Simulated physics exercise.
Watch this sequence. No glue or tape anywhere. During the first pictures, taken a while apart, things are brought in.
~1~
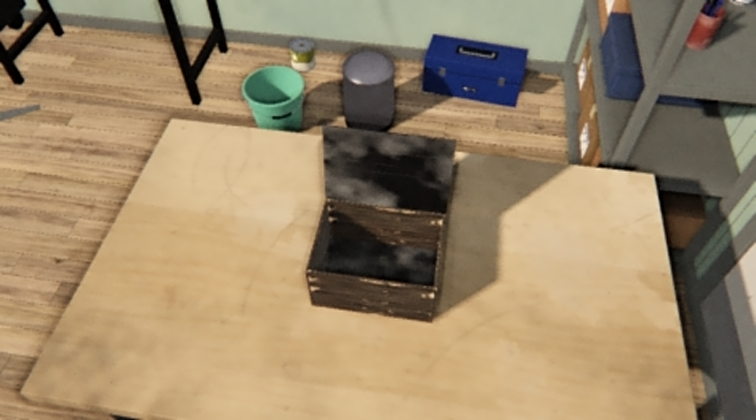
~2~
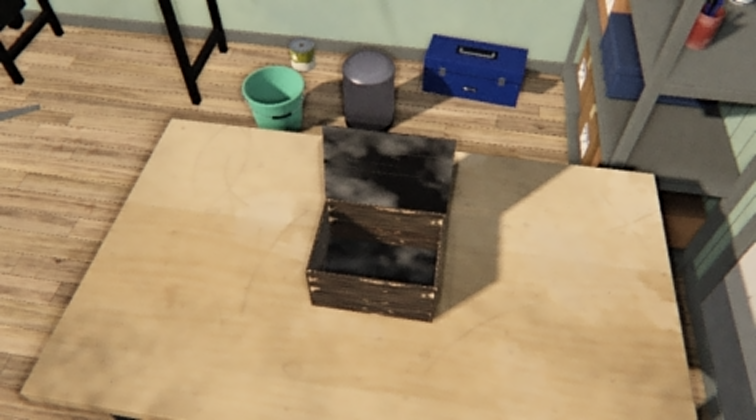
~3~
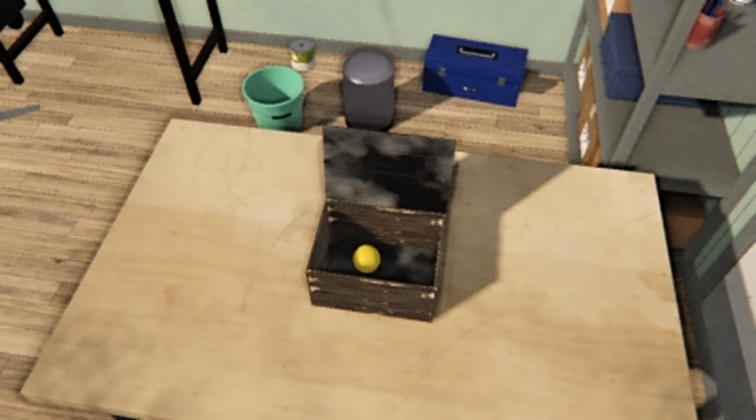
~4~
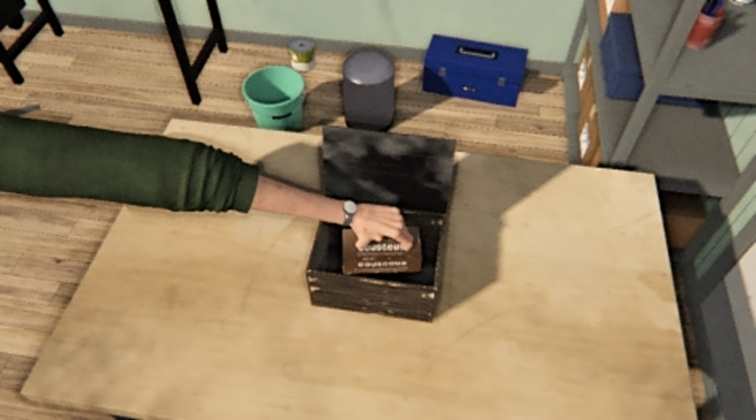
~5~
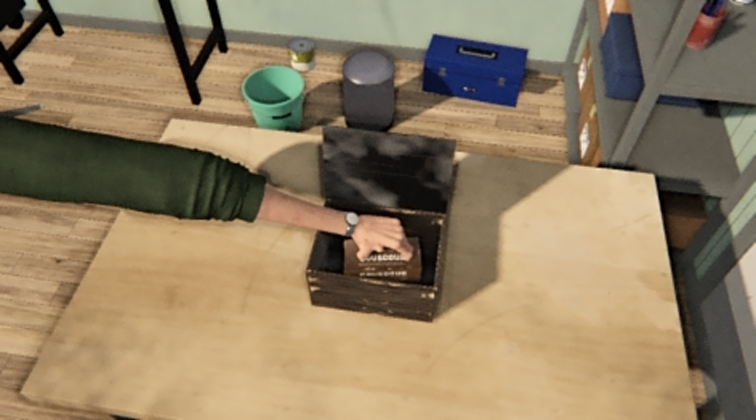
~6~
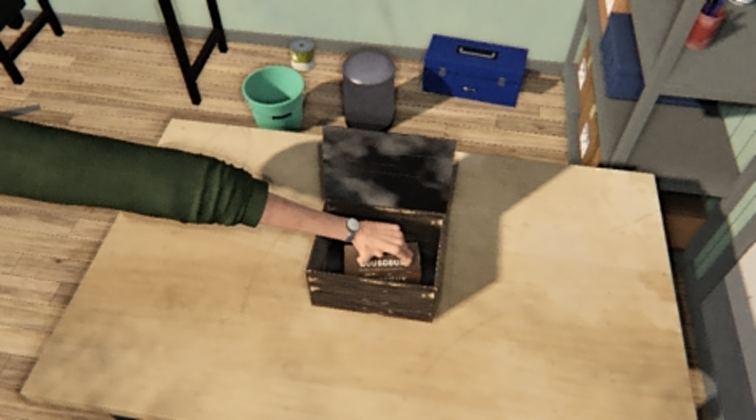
On a wooden table, a yellow lemon appearing in an open dark box, then a hand from the left lowering a brown carton inside.
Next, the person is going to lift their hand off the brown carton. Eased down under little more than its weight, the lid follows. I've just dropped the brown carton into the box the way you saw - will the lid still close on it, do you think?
Yes, it will close.
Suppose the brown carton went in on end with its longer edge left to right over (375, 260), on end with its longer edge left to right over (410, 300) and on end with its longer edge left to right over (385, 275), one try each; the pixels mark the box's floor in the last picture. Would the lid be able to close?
On the first attempt the lid settles shut, on the second it remains open a bit, and on the third it settles shut.
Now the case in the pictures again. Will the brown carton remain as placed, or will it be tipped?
It ends up leaning.
Then, 0.40 s past the last view, brown carton on its side near (374, 289).
Then, 1.40 s past the last view, lid 74° above the rim; brown carton on its side near (373, 289).
Then, 1.80 s past the last view, lid 34° above the rim; brown carton on its side near (373, 289).
Then, 2.00 s past the last view, lid 7° above the rim; brown carton on its side near (373, 289).
Finally, lid shut; down or leaning hard in the box, brown carton; yellow lemon still in place. Final places as the last picture's camera would see them, brown carton near (373, 289).
